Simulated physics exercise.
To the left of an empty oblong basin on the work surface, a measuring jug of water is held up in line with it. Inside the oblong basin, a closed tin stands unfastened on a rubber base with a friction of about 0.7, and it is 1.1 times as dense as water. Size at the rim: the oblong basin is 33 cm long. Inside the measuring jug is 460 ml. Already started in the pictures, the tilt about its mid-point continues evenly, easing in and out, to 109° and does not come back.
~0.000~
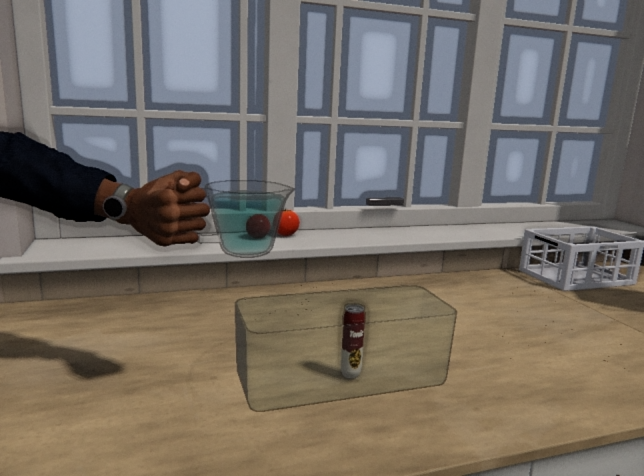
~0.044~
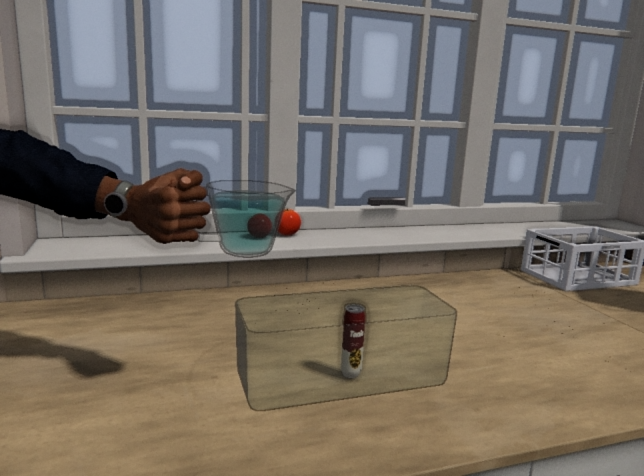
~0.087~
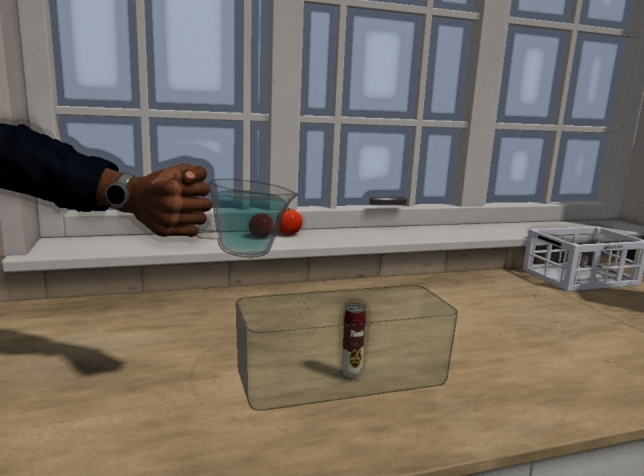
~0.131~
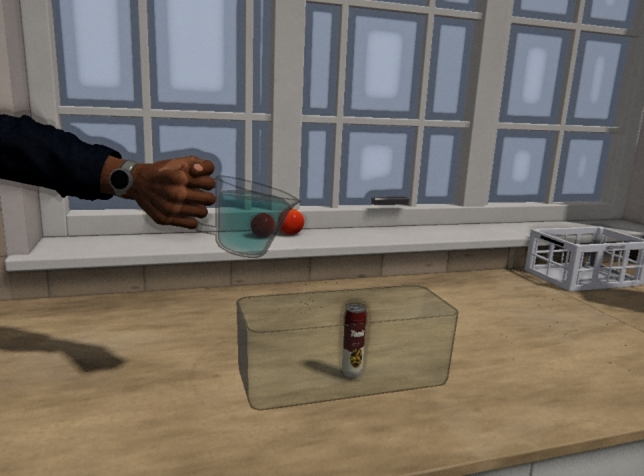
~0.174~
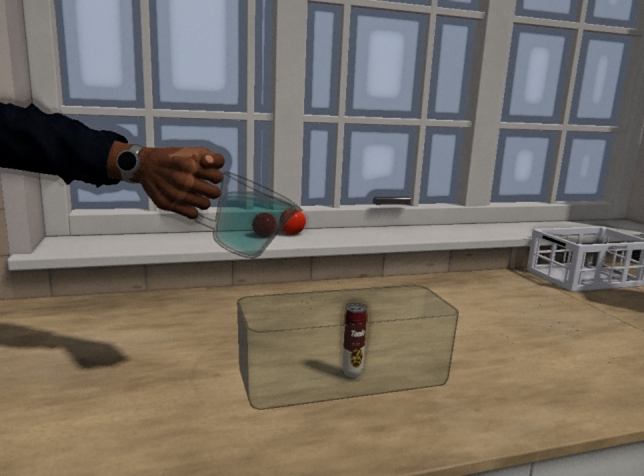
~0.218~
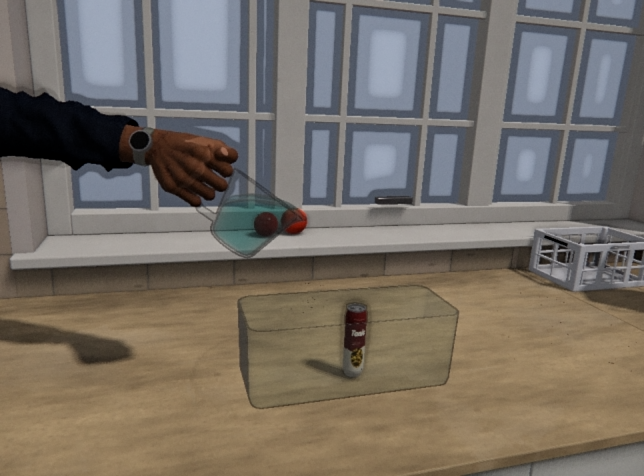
On a wooden kitchen worktop by a window, a clear oblong basin stood with a small tin inside, while a hand to its upper left steadily tilted a jug of bluish water rightward.
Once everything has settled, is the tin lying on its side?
It is not upset.
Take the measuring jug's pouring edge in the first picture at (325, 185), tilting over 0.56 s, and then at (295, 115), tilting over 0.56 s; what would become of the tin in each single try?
Run one: It does not tip. Run two: It tumbles.
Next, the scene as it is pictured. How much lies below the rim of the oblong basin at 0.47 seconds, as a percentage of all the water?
Close to 38 in a hundred.
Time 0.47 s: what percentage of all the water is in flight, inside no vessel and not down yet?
Roughly 34 percent.
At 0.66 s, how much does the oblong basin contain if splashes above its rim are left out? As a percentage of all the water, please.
92 per cent, give or take a little.
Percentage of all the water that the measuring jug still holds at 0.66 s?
I'd estimate some 1 per cent.
By 0.47 s the tilt is 102° and 28 per cent is still to pour; the tin stands where it began.
By 0.66 s the tilt is 109° and 1 per cent is still to pour; the tin stands where it began.
By 0.85 s the tilt is 109° and 0 per cent is still to pour; the tin stands where it began.
By 1.06 s the tilt is 109° and 0 per cent is still to pour; the tin stands where it began.
At rest the tin stands where it began.
